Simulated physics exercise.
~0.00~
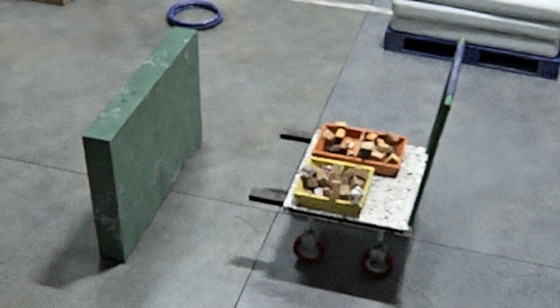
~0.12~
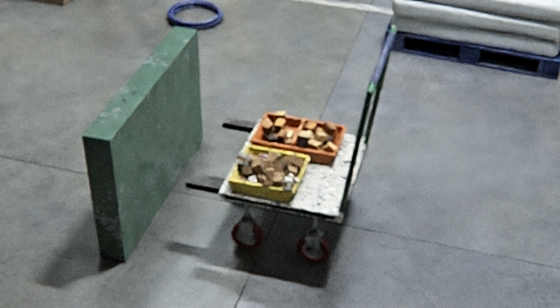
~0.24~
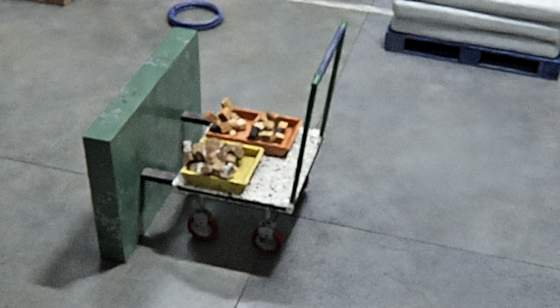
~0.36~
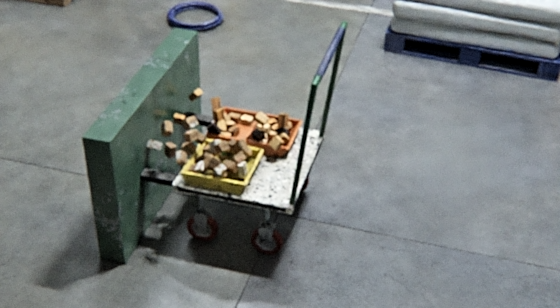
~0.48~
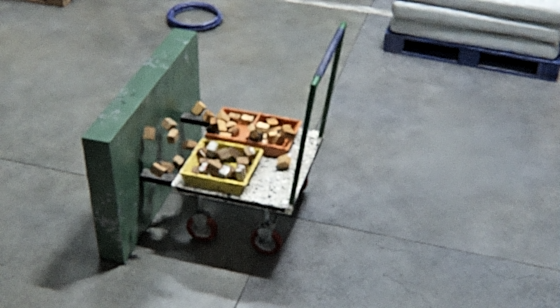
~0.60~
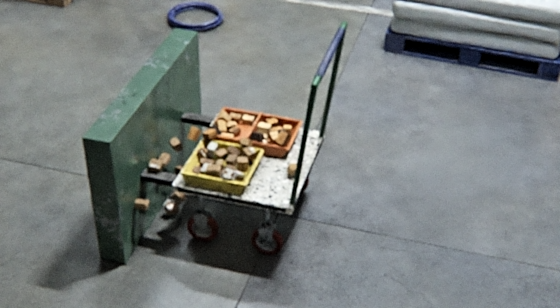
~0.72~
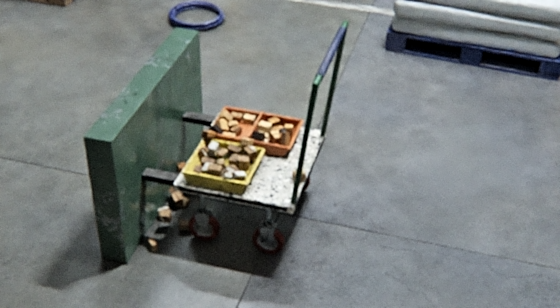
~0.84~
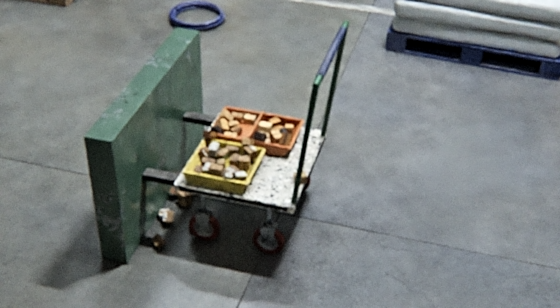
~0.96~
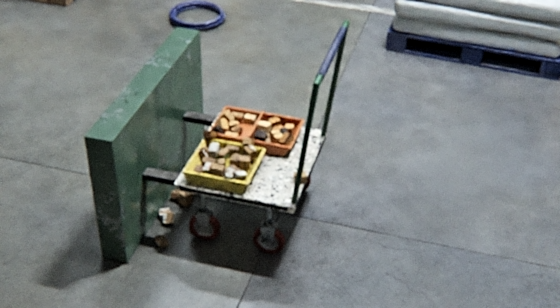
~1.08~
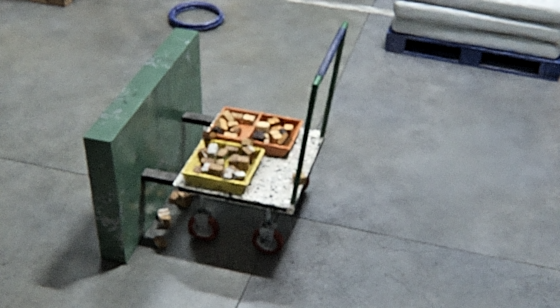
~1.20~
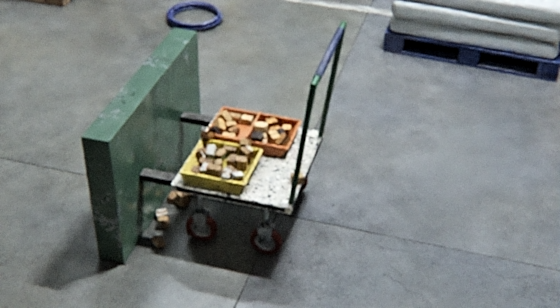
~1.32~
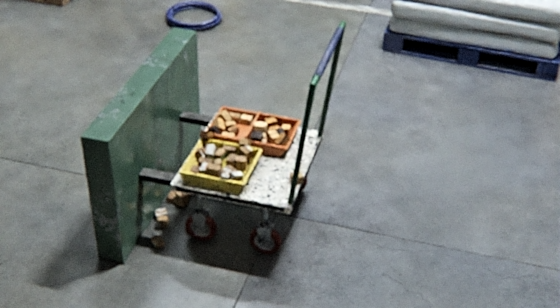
A trolley rolls left to a green wall and stops, spilling some blocks onto the floor.
